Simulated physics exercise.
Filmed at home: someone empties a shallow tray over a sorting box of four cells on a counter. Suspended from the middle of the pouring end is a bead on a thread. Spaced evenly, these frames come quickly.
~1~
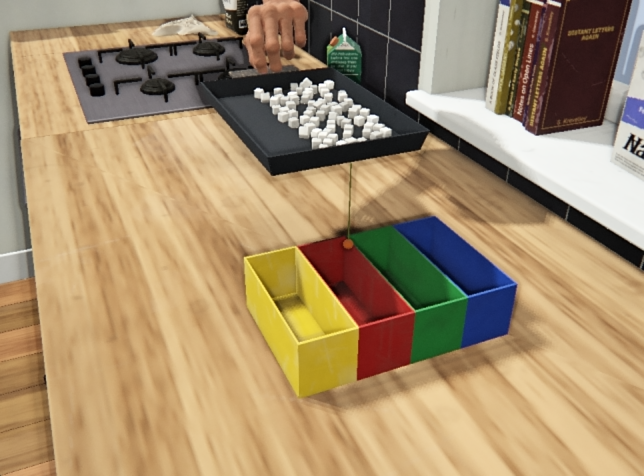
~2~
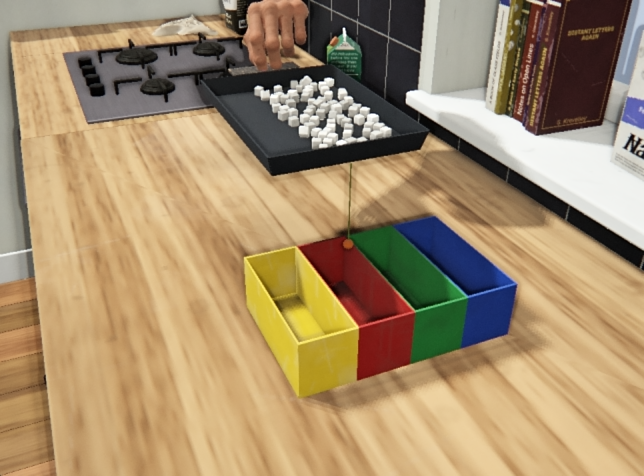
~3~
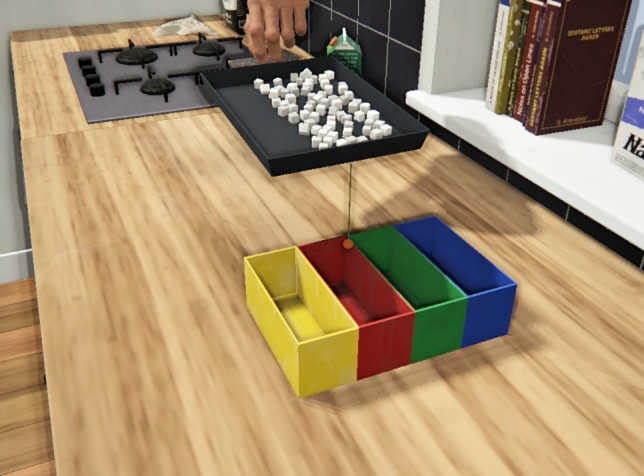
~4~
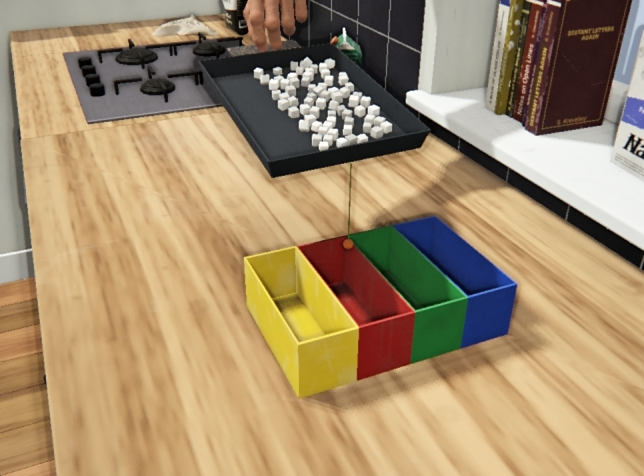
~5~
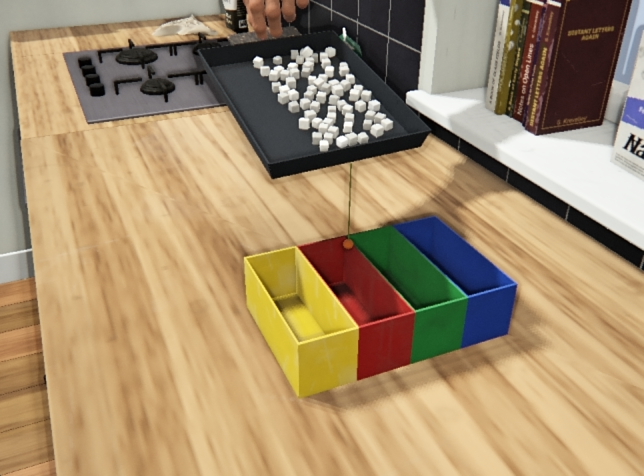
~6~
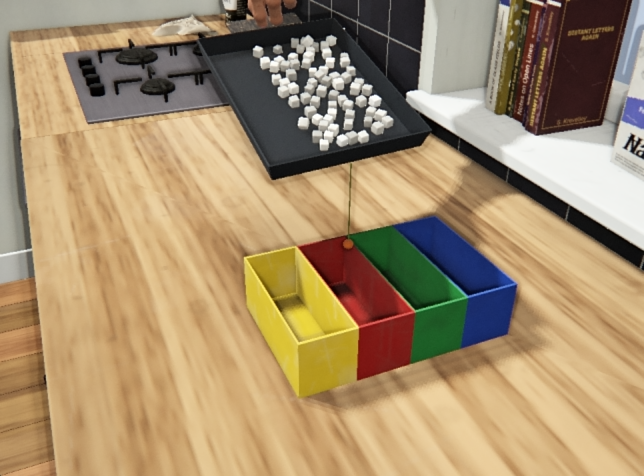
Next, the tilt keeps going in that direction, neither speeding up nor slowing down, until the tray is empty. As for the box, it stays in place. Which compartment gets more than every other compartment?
The yellow compartment gets the most.
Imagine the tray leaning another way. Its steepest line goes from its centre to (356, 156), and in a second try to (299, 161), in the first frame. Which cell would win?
Green first, that yellow cell second.
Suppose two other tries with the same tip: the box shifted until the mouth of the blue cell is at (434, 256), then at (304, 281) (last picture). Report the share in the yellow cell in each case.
First position: Some 40 %; second position: Some 0 %.
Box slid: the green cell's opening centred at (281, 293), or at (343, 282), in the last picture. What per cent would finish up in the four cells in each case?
70 and 100 in a hundred, in turn.
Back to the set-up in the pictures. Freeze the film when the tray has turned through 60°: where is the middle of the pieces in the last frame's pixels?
Around (335, 145).
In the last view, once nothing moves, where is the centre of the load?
Near (340, 339).
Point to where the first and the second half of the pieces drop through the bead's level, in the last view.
I'd put it at roughly (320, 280), and after that at roughly (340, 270).
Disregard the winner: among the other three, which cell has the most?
It is the cell in red.
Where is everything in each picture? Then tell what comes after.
Corners of the pouring end (272, 154) and (422, 129), level; middle of the load (325, 110), sugar cubes; bead on its thread (348, 244); yellow cell (328, 358); red cell (385, 341); green cell (439, 326); blue cell (489, 311), in the first frame.
Corners of the pouring end (272, 154) and (422, 129), level; middle of the load (325, 108), in the second frame.
Corners of the pouring end (272, 156) and (422, 129), tipped barely, lowest at the left corner; middle of the load (325, 103), in the third frame.
Corners of the pouring end (272, 158) and (423, 128), tipped a little, lowest at the left corner; middle of the load (326, 96), in the fourth frame.
Corners of the pouring end (272, 160) and (424, 128), tipped a little, lowest at the left corner; middle of the load (326, 89), in the fifth frame.
Corners of the pouring end (273, 162) and (424, 128), tipped clearly, lowest at the left corner; middle of the load (327, 82); yellow cell (328, 358); red cell (385, 341); green cell (439, 326); blue cell (489, 311), in the sixth frame.
Just after the last frame, tray tipped steeply; almost all on the tray; just a few in the yellow cell; about a tenth falling or outside the box.
A moment on, tray tipped right over; roughly two thirds on the tray; about a tenth in the yellow cell; about a tenth in the red cell; just a few in the green cell; about a tenth falling or outside the box.
Further on, tray tipped past a quarter turn; roughly half in the yellow cell; roughly a third in the red cell; about a tenth in the green cell; just a few falling or outside the box.
When it is over, tray tipped past a quarter turn; roughly half in the yellow cell; roughly a third in the red cell; about a tenth in the green cell; not one in the blue cell; just a few outside the box.
